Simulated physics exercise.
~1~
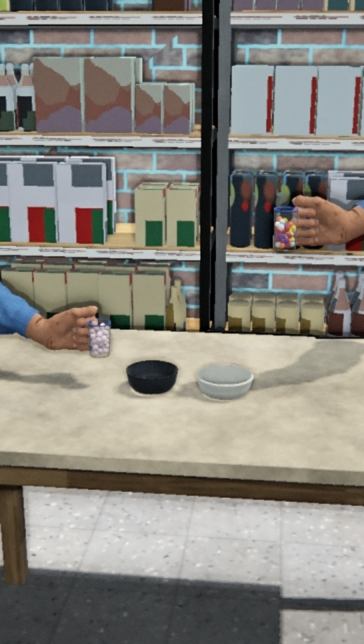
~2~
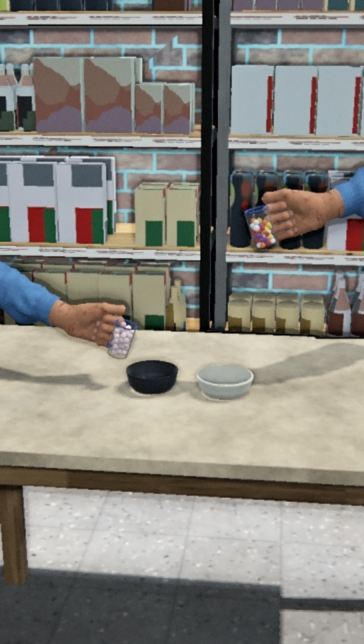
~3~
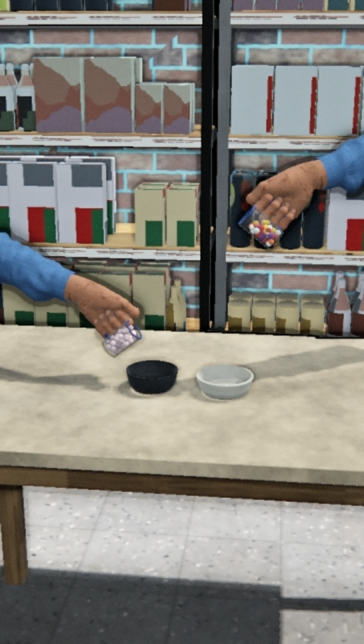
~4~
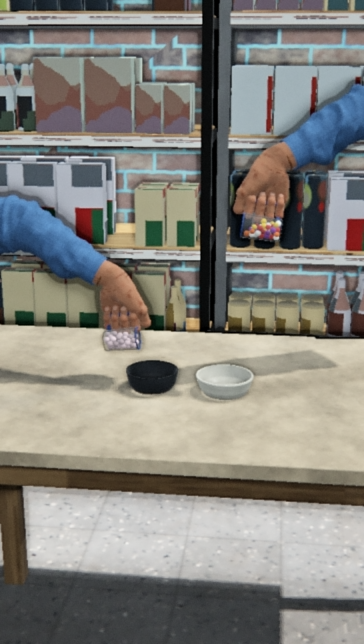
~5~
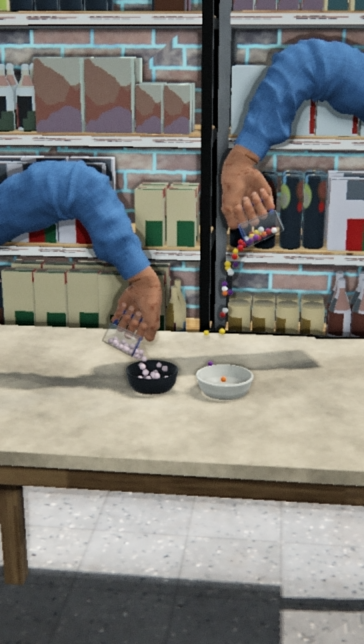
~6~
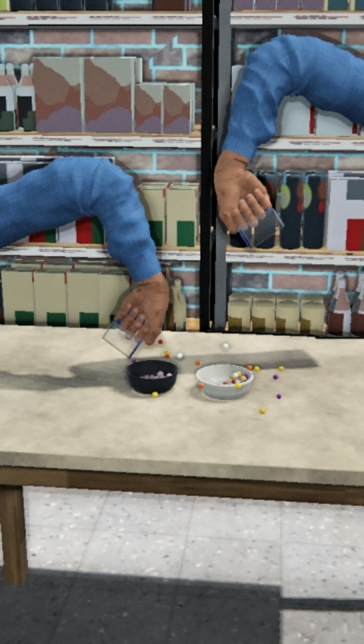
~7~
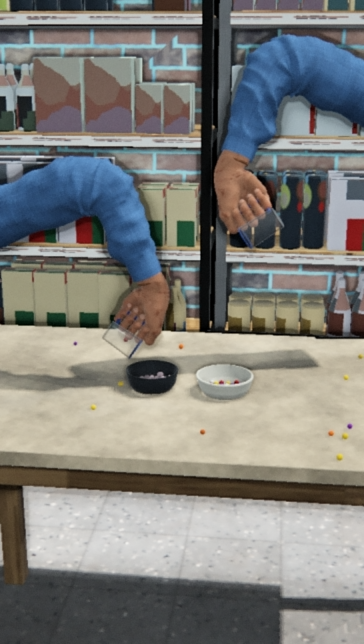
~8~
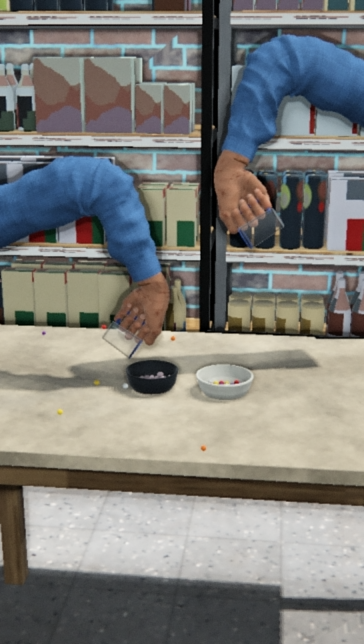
The video shows two hands tipping clear cups of small beads over shallow dishes on a table, the right one held higher. The pale beads on the left all settle in the black dish, while many colourful ones scatter from the white dish, leaving some inside.
